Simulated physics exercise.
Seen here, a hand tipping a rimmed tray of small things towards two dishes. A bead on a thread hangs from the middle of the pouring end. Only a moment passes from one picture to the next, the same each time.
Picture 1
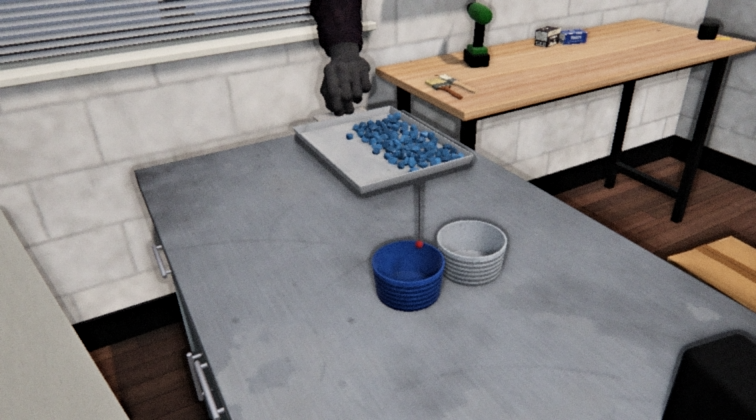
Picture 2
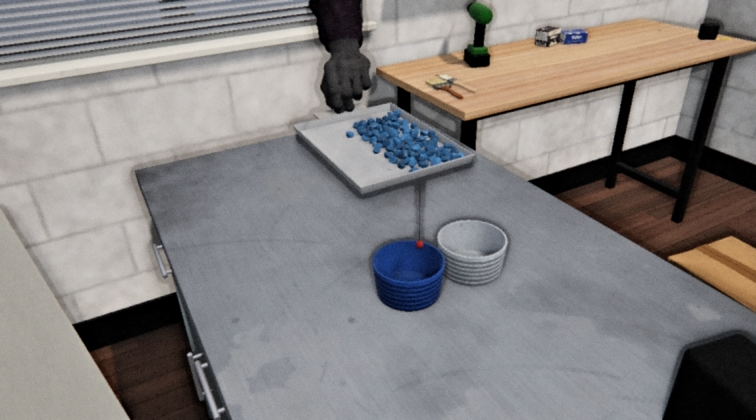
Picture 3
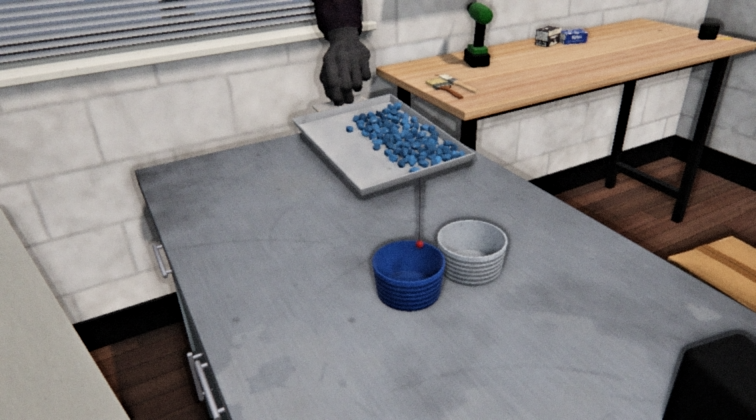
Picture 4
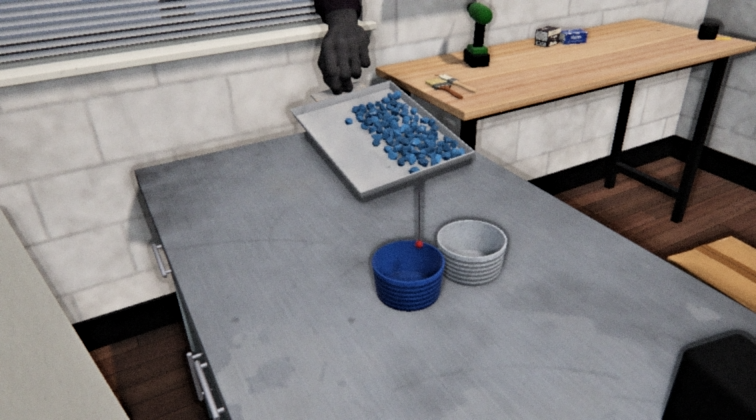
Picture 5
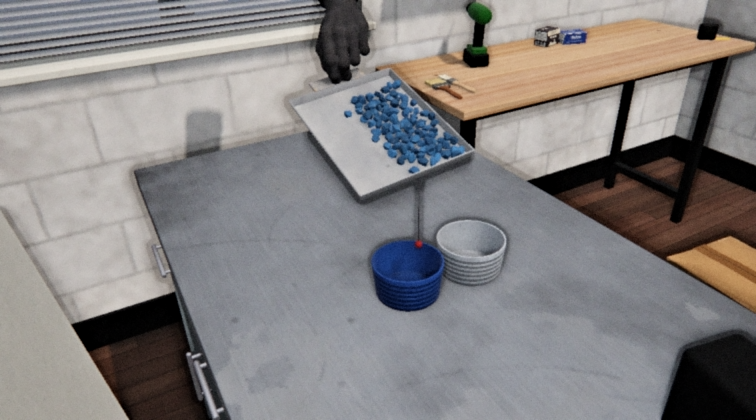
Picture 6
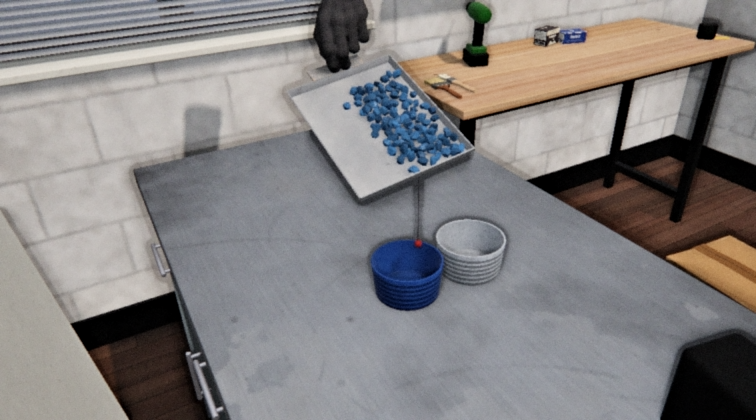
A dark gloved hand steadily tilts a tray of blue stones toward two round dishes.
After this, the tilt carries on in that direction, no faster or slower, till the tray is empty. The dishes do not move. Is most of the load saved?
In the dishes lies less than half of it.
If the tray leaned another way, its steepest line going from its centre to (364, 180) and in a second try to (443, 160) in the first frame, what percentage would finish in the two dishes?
The first gives 20 %, the second 80 %.
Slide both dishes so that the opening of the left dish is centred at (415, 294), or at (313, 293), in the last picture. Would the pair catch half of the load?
The first try: Below a half. The second: The larger part.
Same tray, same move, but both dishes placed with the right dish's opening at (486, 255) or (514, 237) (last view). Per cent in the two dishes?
The first gives 50 %, the second 10 %.
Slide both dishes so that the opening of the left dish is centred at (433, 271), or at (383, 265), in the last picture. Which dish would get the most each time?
The first try: Left. The second: The left dish.
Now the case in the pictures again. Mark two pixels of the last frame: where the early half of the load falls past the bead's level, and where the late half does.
Early half (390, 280), late half (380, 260).
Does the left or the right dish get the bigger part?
That is the left-hand dish.
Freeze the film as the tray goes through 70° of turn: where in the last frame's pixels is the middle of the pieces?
Roughly at (388, 184).
Soon after the last picture, tray tipped steeply; about two thirds on the tray; a stray few in the left dish; a stray few outside both; about a quarter in the air.
A little later, tray tipped past a quarter turn; about a third in the left dish; about two thirds outside both; a small part in the air.
Later still, tray tipped past a quarter turn; about a third in the left dish; about two thirds outside both.
At rest, tray tipped past a quarter turn; about a third in the left dish; none in the right dish; about two thirds outside both.
